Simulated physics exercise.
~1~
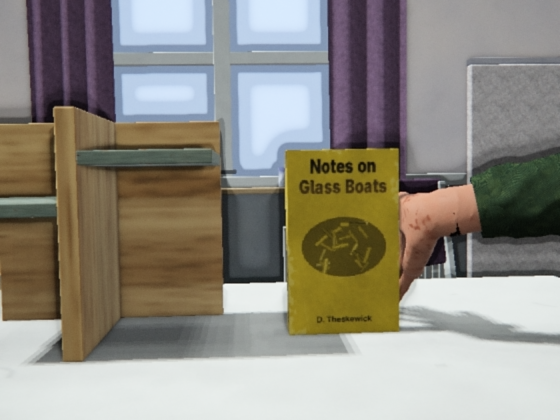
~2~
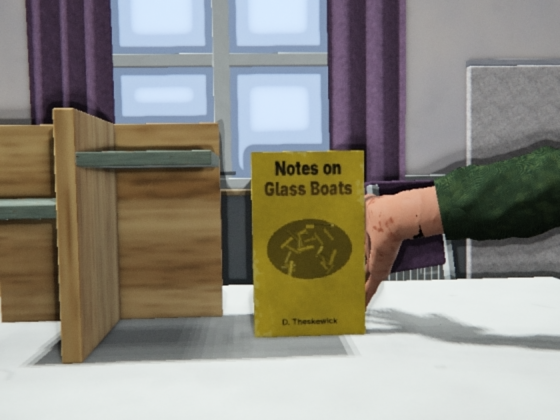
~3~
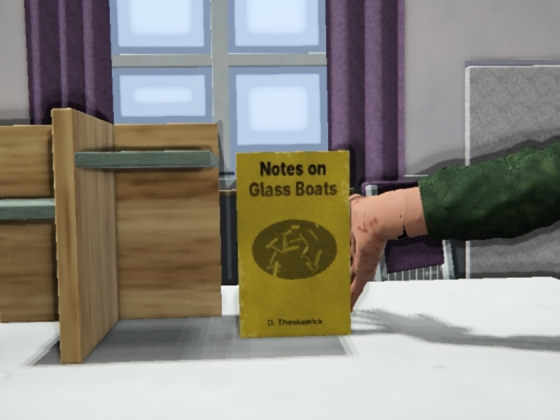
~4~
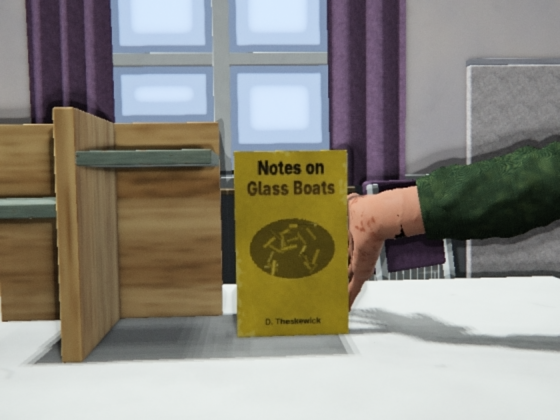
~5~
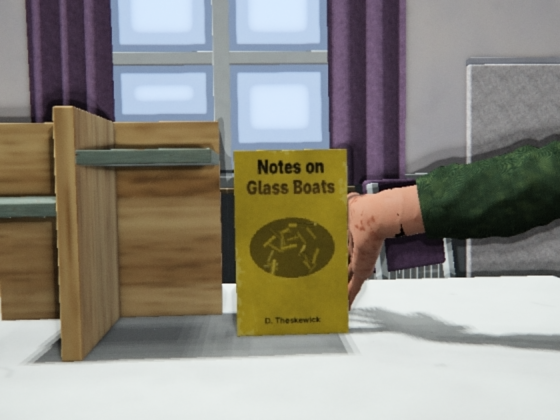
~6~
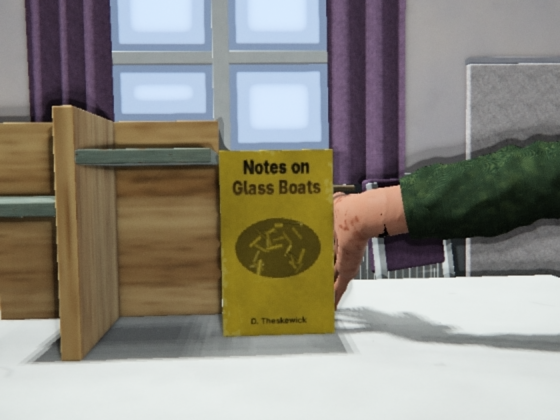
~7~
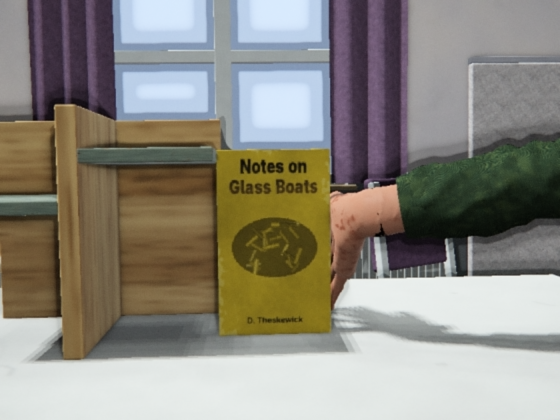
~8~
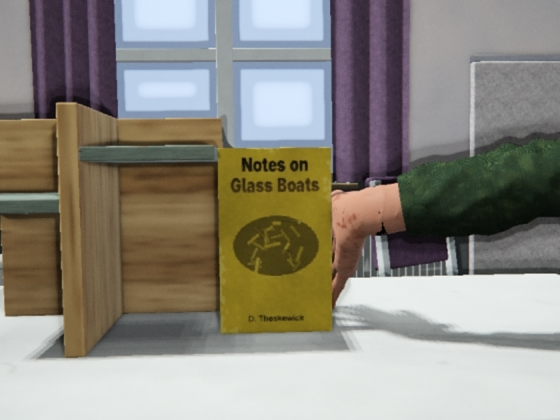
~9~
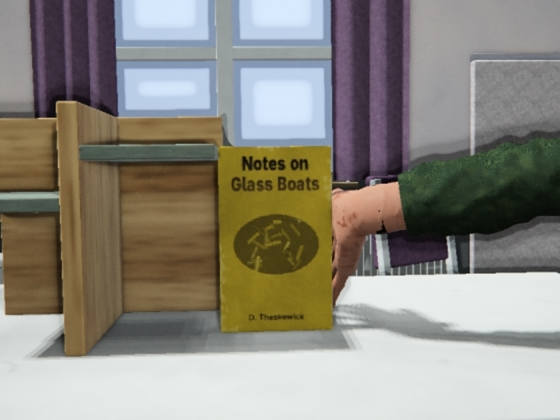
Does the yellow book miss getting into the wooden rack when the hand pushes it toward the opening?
Yes, the yellow book catches on the edge of the rack's opening. It stays upright there instead of sliding inside.
